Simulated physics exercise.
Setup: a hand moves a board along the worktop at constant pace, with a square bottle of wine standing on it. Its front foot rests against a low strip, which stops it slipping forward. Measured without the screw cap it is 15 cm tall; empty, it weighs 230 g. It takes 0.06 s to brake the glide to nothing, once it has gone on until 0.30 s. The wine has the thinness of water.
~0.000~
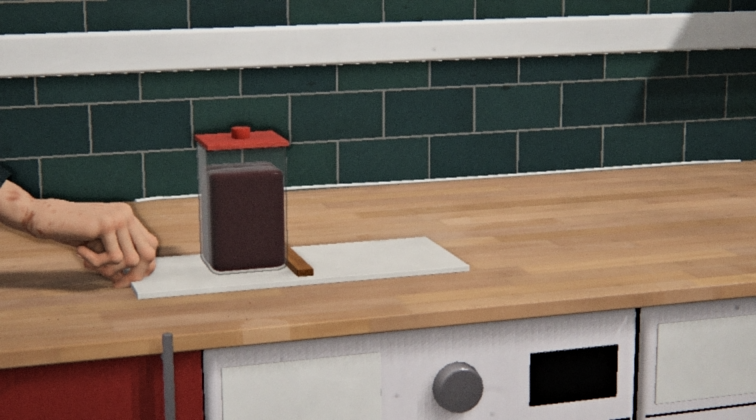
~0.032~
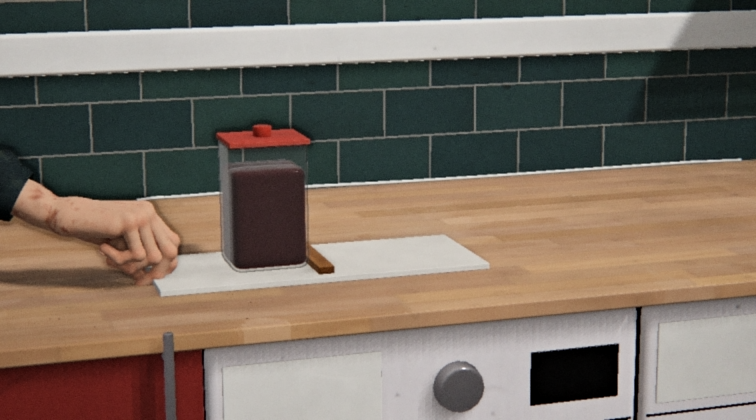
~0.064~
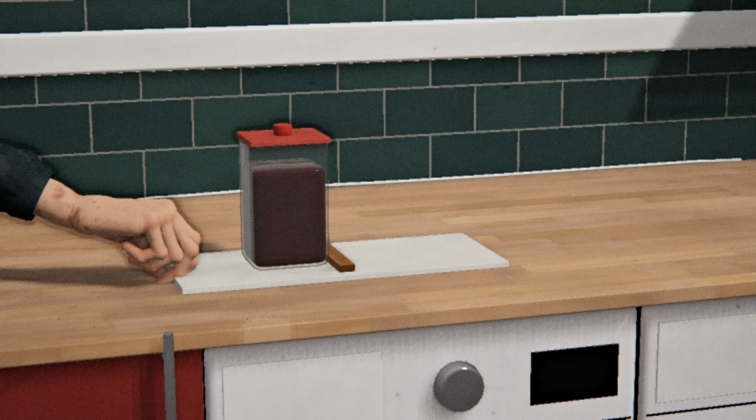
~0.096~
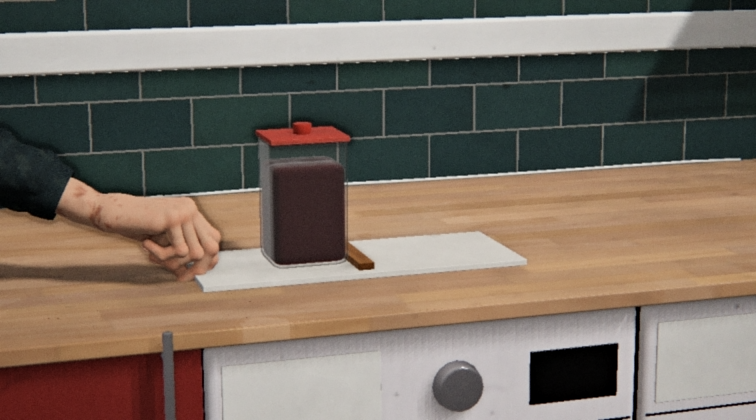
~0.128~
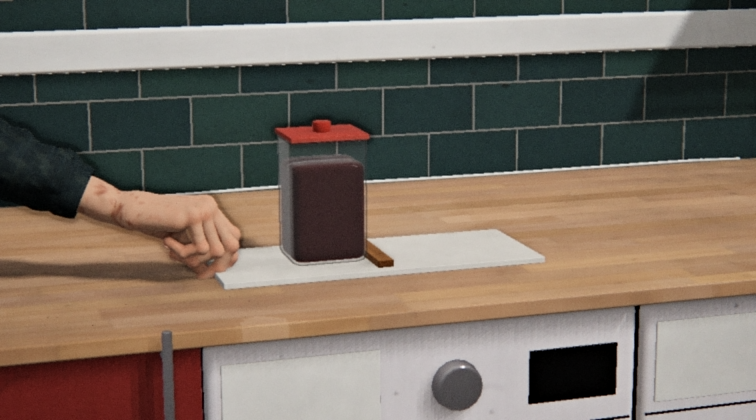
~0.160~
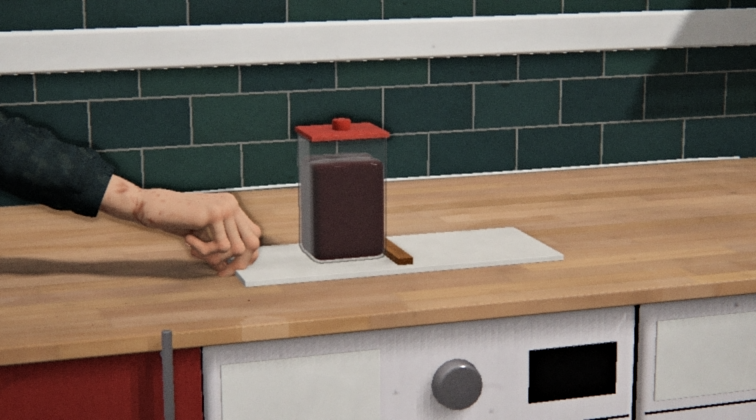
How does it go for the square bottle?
Pretty sure it won't capsize.
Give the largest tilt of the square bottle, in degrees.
Its largest lean is roughly 13 degrees.
After 0.36 s the board moves at 0.00 m/s; the square bottle leans 5°.
After 0.48 s the square bottle leans 12°.
After 0.64 s the square bottle stands where it began.
After 0.86 s the square bottle stands where it began.
In the end the square bottle stands where it began.
